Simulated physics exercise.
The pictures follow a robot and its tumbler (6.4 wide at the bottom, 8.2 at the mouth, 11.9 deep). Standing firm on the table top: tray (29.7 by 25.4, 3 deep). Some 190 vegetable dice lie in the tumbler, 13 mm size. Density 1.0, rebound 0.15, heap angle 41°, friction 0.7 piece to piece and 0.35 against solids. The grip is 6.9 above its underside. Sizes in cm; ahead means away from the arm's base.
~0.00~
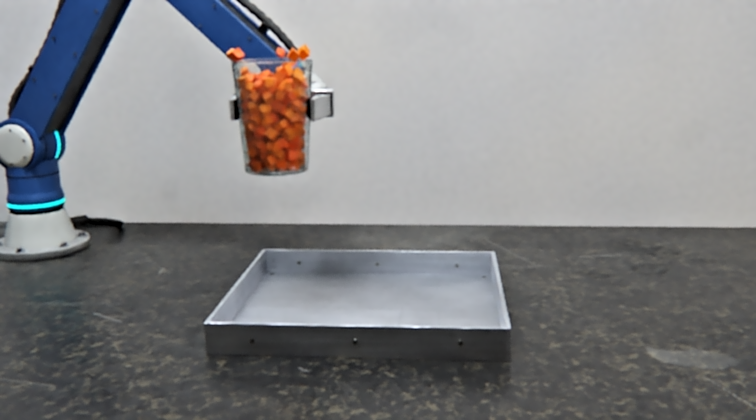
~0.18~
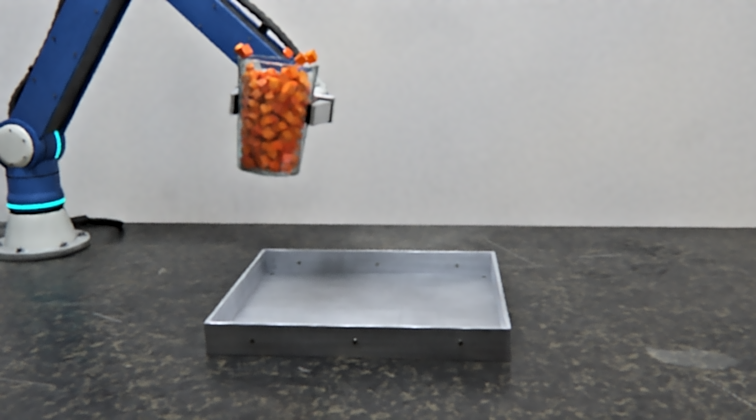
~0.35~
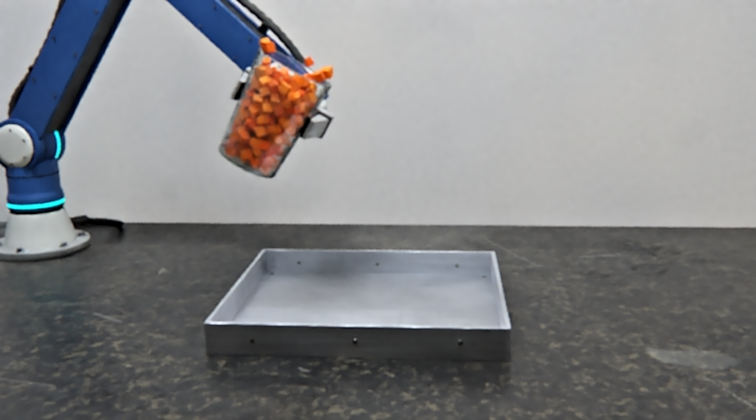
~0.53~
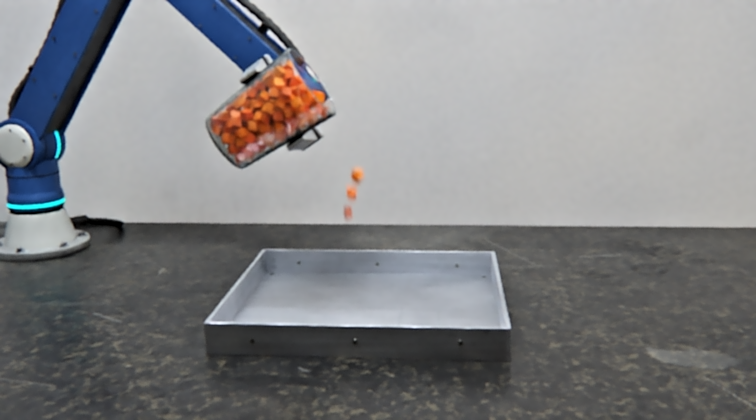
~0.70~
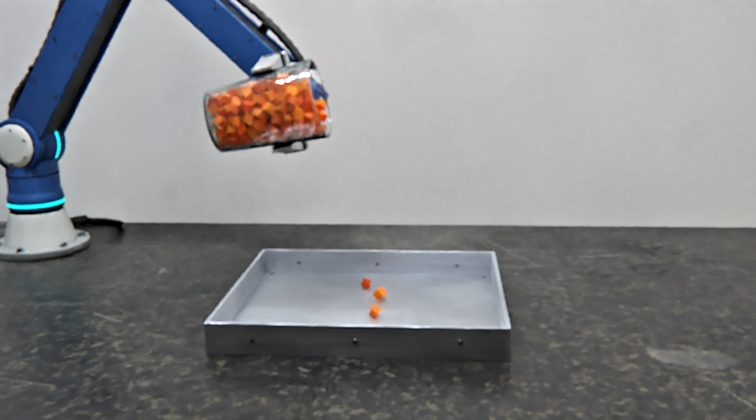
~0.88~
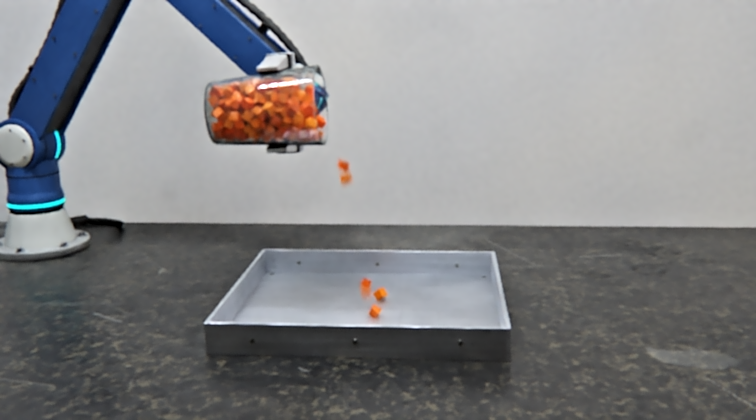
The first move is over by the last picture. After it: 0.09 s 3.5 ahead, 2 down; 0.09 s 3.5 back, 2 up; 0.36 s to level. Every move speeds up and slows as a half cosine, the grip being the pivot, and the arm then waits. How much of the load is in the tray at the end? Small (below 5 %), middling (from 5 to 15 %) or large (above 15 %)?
In the tray the share is large, above 15 %.
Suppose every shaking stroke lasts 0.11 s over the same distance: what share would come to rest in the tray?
Then about 35 per cent.
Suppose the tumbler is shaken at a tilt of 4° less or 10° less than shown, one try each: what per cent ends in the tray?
About 35 and 20 per cent.
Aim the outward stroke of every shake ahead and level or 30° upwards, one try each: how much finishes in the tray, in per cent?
Some 75 and 85 per cent.
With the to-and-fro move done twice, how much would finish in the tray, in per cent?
It would be near 60 per cent.
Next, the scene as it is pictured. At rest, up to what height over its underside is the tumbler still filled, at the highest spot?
Roughly 9.0 cm.
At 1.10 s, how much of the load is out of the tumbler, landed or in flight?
About 30 per cent by then.
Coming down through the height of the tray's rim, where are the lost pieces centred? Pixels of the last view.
Near (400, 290).
By 1.10 s, tilted 84° forward, highest piece 25 above the table; 136 in the tumbler, 6 in the tray, 48 in flight or on a rim.
By 1.31 s, tilted 18° forward, highest piece 28 above the table; 110 in the tumbler, 74 in the tray, 6 in flight or on a rim.
By 1.62 s, level, highest piece 25 above the table; 110 in the tumbler, 80 in the tray.
By 2.67 s, level, highest piece 25 above the table; 110 in the tumbler, 80 in the tray.
Final count, 110 in the tumbler, 80 in the tray. That is 42 % in the tray.
